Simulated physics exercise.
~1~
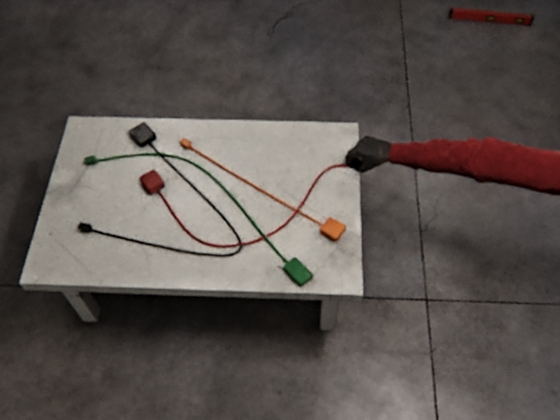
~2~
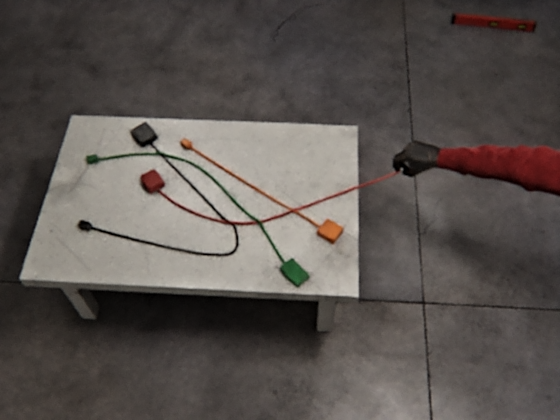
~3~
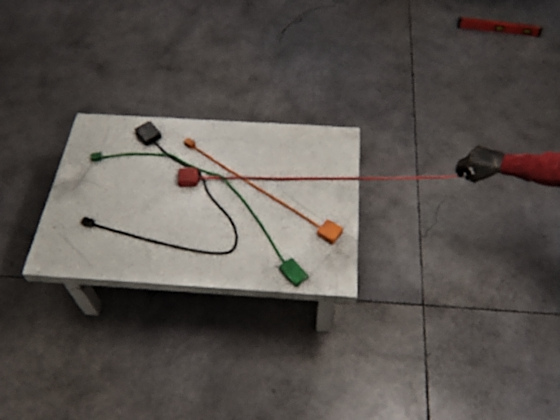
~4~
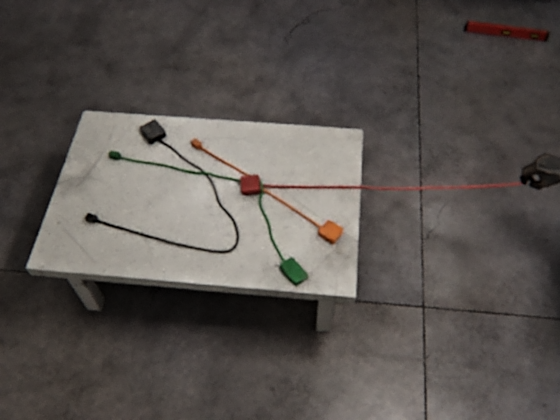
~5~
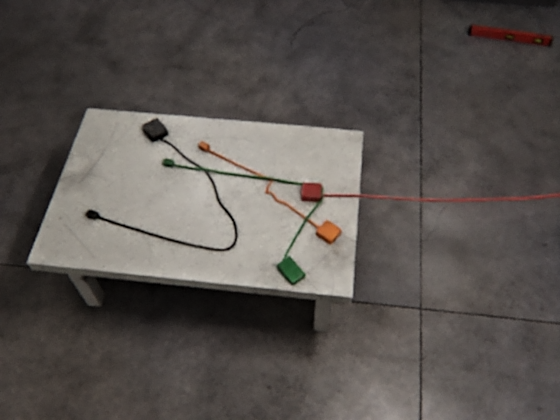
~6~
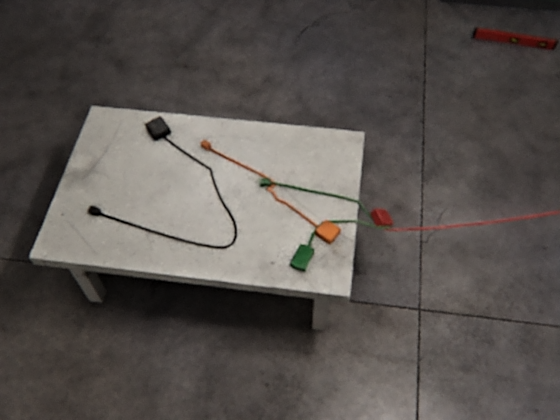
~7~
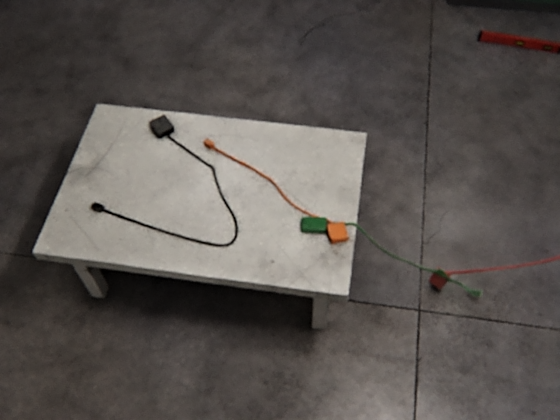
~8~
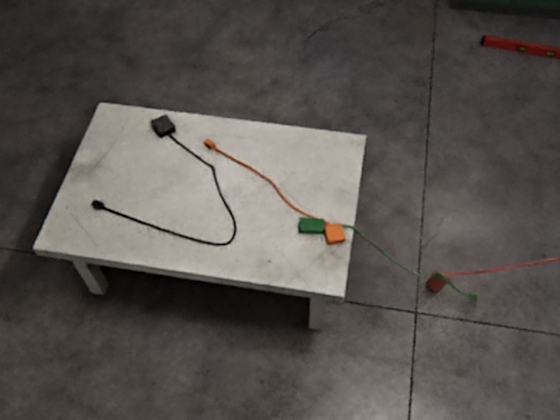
A gloved hand in a red sleeve grips the end of a red cable lying tangled with black, green and orange ones on a pale workbench, seen from above on a grey tiled floor. The hand pulls rightwards, drawing the cable straight, and the red charger slides across the top, catching the green cable. The hand leaves view as the red charger drops over the right edge, dragging the green plug after it. The green charger shifts up beside the orange one. Finally, red charger and green plug are off the bench, while the black cable stays put.
